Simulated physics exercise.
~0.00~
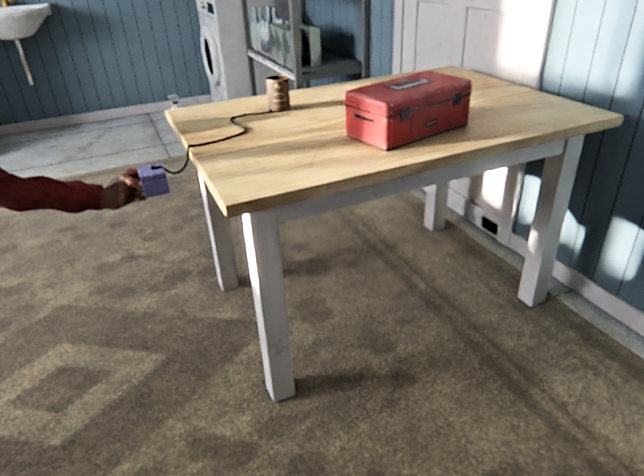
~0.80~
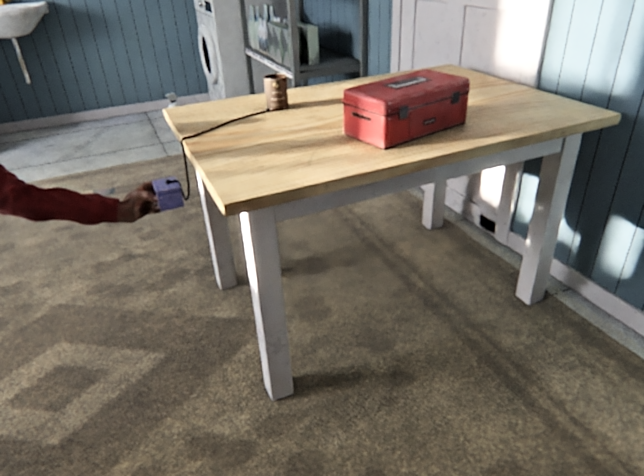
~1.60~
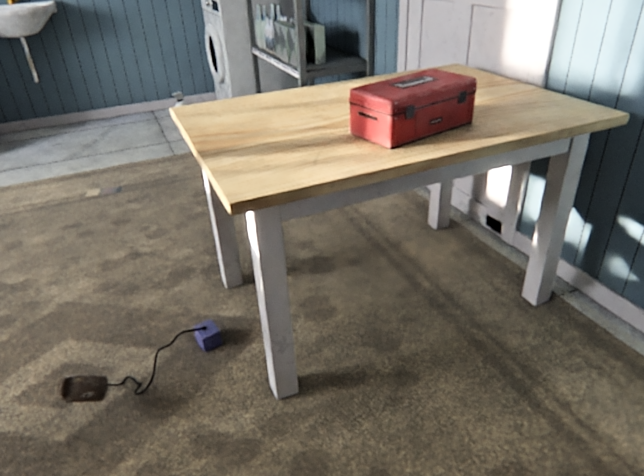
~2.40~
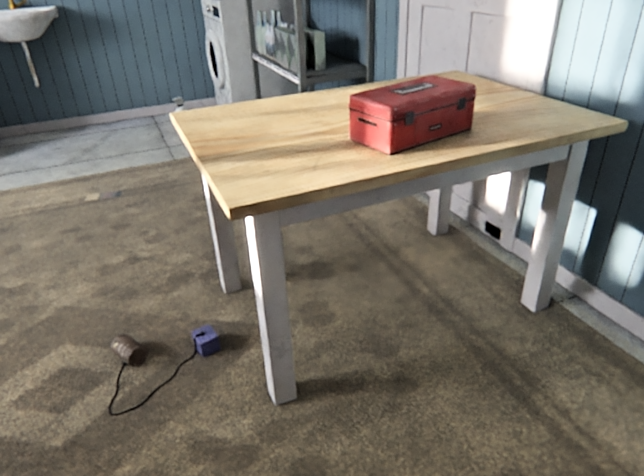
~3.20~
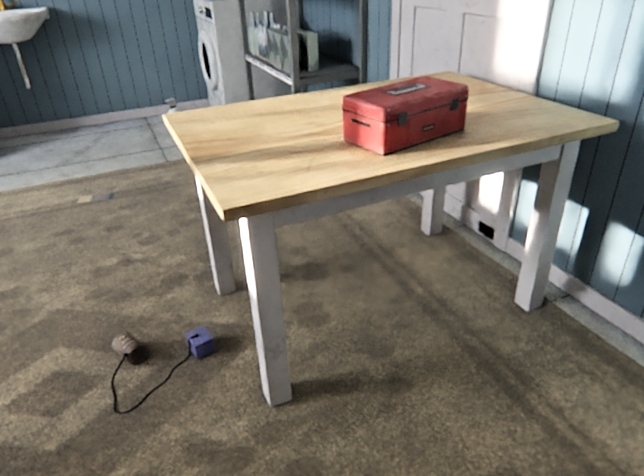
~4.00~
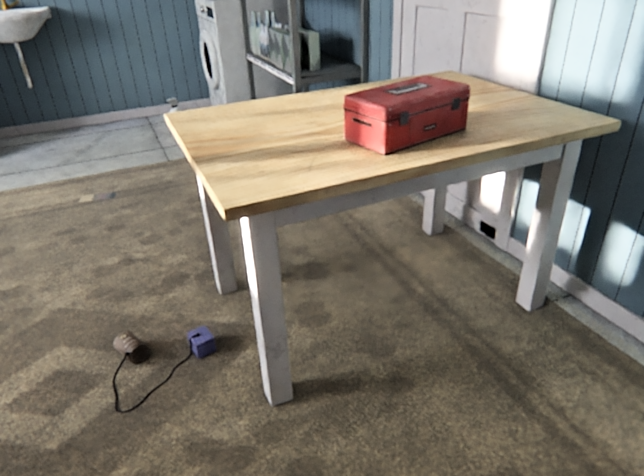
In a blue-panelled room, a hand releases a blue block beside a table, and the tied brown cup follows it to the floor.
